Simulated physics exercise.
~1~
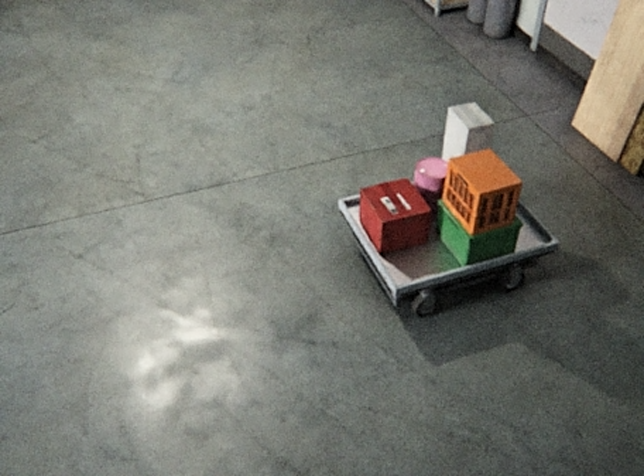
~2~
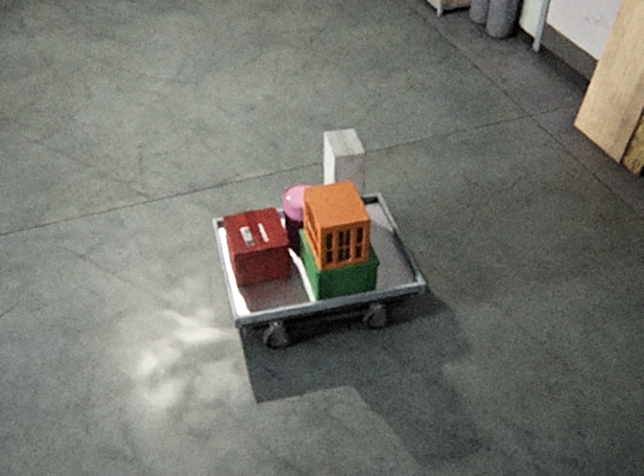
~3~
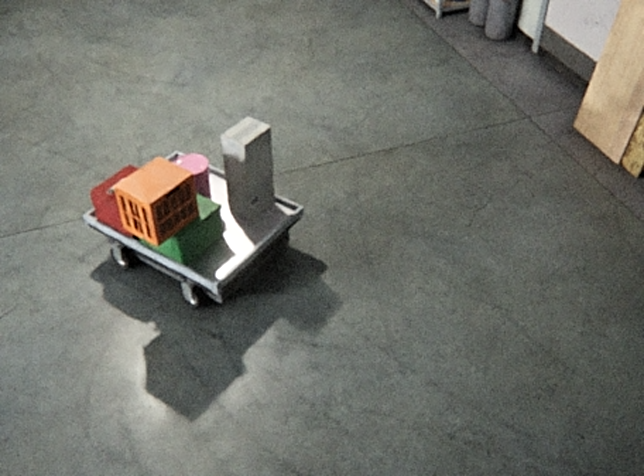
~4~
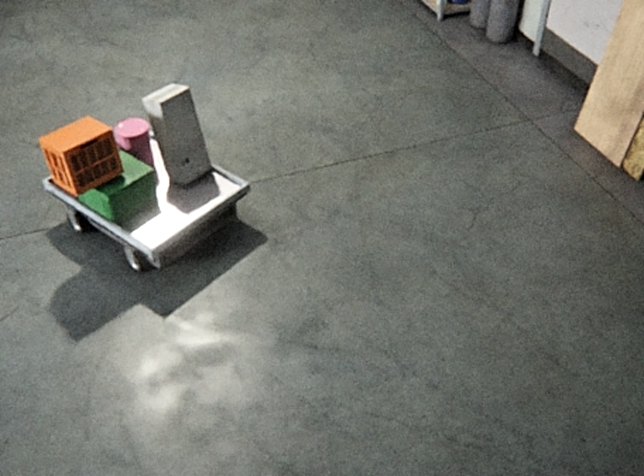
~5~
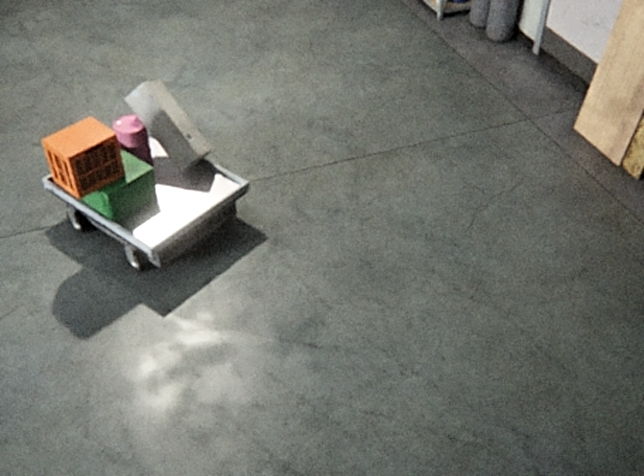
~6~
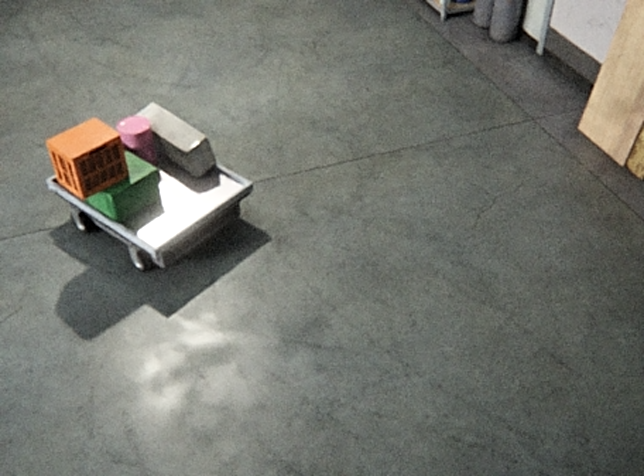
Wheeled cart carrying boxes and a pink canister rolling left across a concrete floor, turning and stopping as the white box topples.
